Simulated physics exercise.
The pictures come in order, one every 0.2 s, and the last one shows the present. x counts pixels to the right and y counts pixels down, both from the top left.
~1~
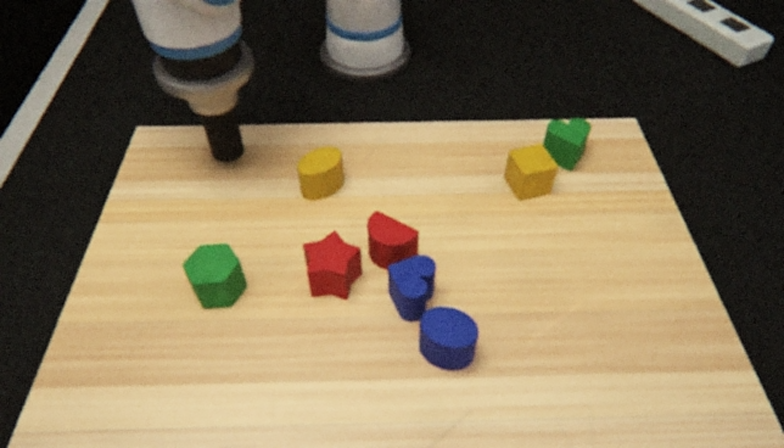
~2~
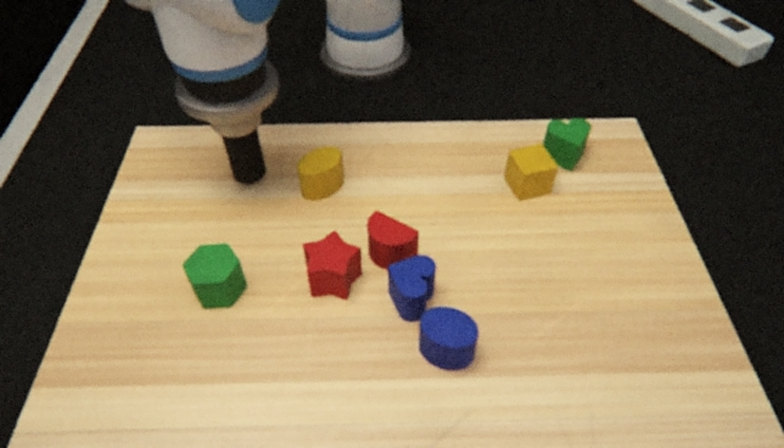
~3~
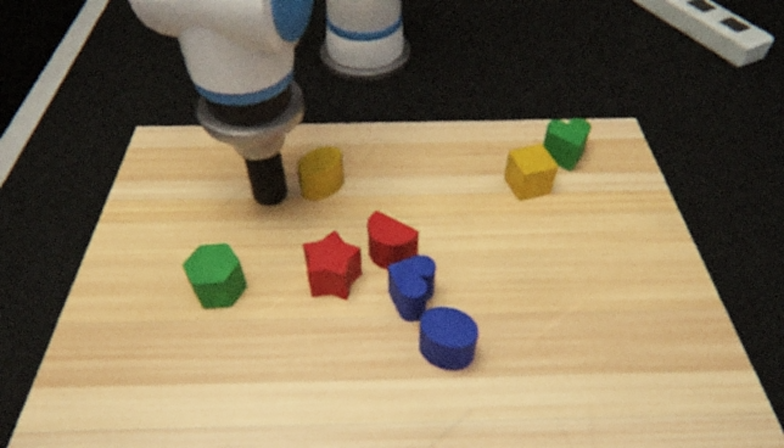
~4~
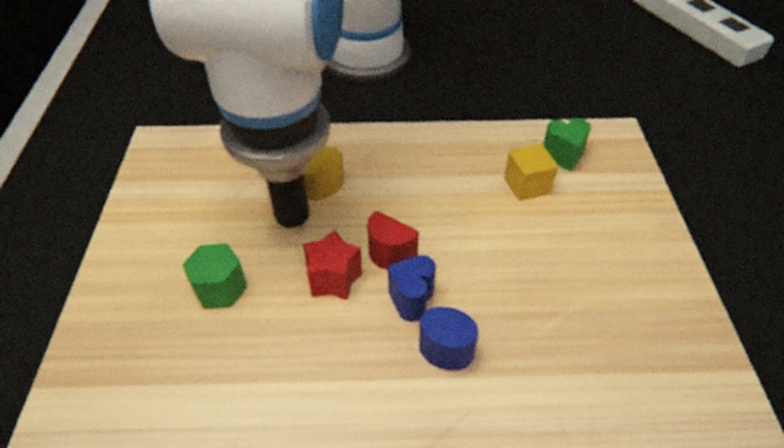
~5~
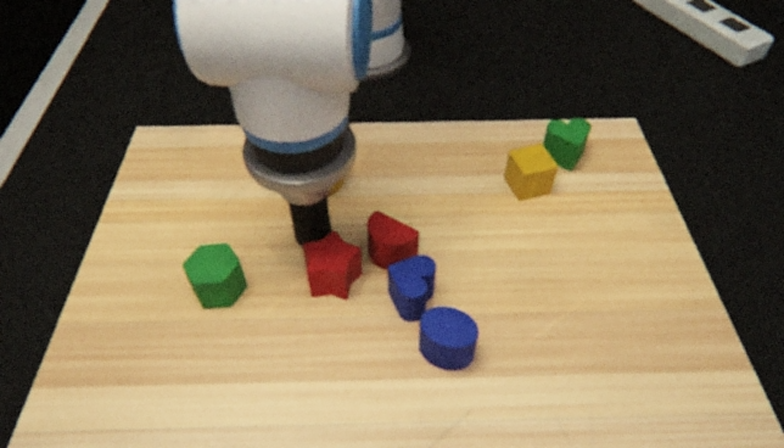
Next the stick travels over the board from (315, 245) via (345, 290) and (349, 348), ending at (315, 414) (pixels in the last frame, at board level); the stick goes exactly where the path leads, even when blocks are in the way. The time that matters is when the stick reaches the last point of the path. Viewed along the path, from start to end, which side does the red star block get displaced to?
Toward the left.
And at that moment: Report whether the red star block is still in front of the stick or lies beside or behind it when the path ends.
The stick loses it on the way.
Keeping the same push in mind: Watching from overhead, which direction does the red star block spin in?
Bird's-eye view: Counterclockwise.
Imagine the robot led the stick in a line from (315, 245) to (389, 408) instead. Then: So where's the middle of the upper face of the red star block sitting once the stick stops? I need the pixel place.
Roughly at (416, 427).
On the path given first. One third of the way, stick (344, 282); red star block (358, 297).
Two thirds of the way, stick (348, 341); red star block (377, 355), turned 15° anticlockwise.
At the end, stick (314, 406); red star block (378, 367), turned 45° anticlockwise; blue heart block not moved.
